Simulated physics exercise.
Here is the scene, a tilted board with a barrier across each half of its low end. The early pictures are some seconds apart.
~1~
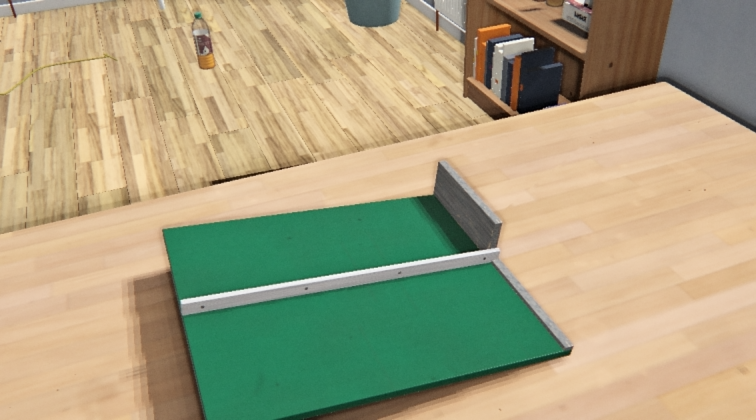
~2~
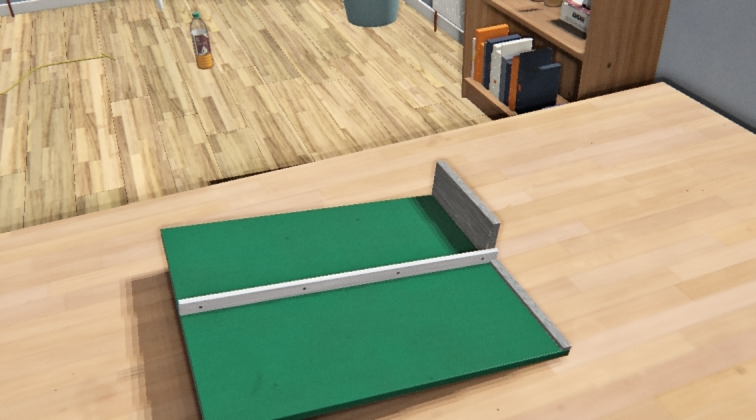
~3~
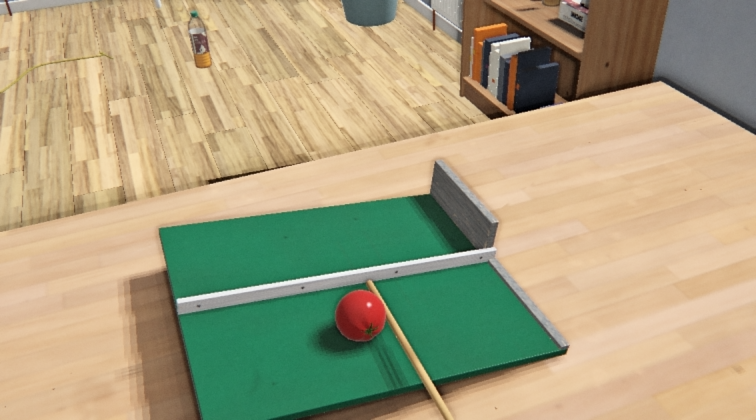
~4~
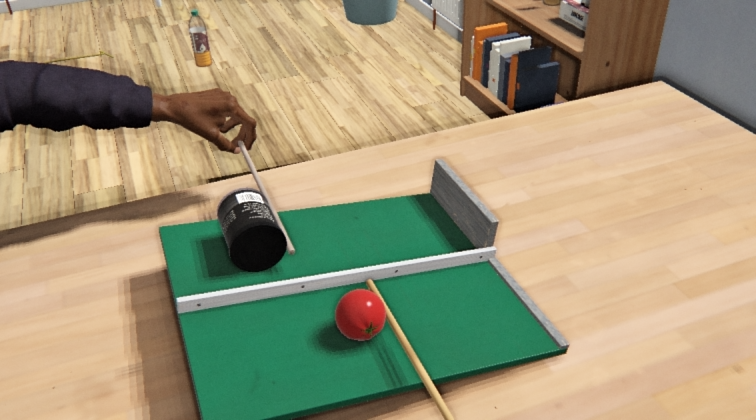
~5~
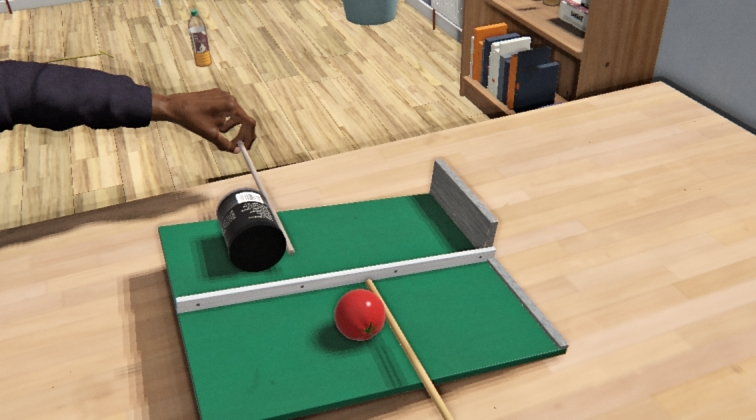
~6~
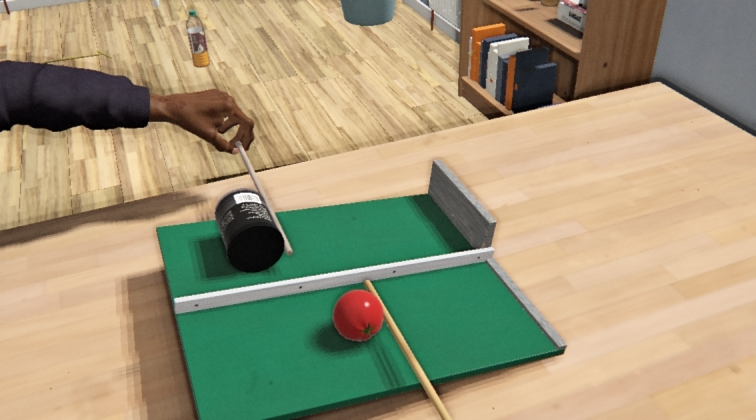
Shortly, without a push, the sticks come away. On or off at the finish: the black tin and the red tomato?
Lab note - black tin retained, red tomato lost over the edge.
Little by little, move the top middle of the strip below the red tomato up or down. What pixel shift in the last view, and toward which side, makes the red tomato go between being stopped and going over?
You'd need to go up by roughly 4 pixels to hit the edge.
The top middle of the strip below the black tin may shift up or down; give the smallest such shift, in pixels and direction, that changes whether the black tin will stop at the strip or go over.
24 pixels, downward.
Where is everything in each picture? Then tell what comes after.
In the first picture, board (354, 269).
In the second picture, board (353, 269).
In the third picture, board (351, 269).
In the fourth picture, held back by the sticks; red tomato (361, 315); board (351, 268).
In the fifth picture, held back by the sticks; black tin (250, 229); board (350, 268).
In the sixth picture, held back by the sticks; black tin (248, 229); red tomato (359, 316); board (349, 268).
Then, 0.58 s on from there, black tin rolling on the board near (331, 219); red tomato rolling on the board near (451, 299).
Then, 1.04 s on from there, black tin resting against the strip near (424, 207); red tomato off the board near (594, 272).
In the end, the black tin stops on the board, near (434, 206); the red tomato rolls off the board.
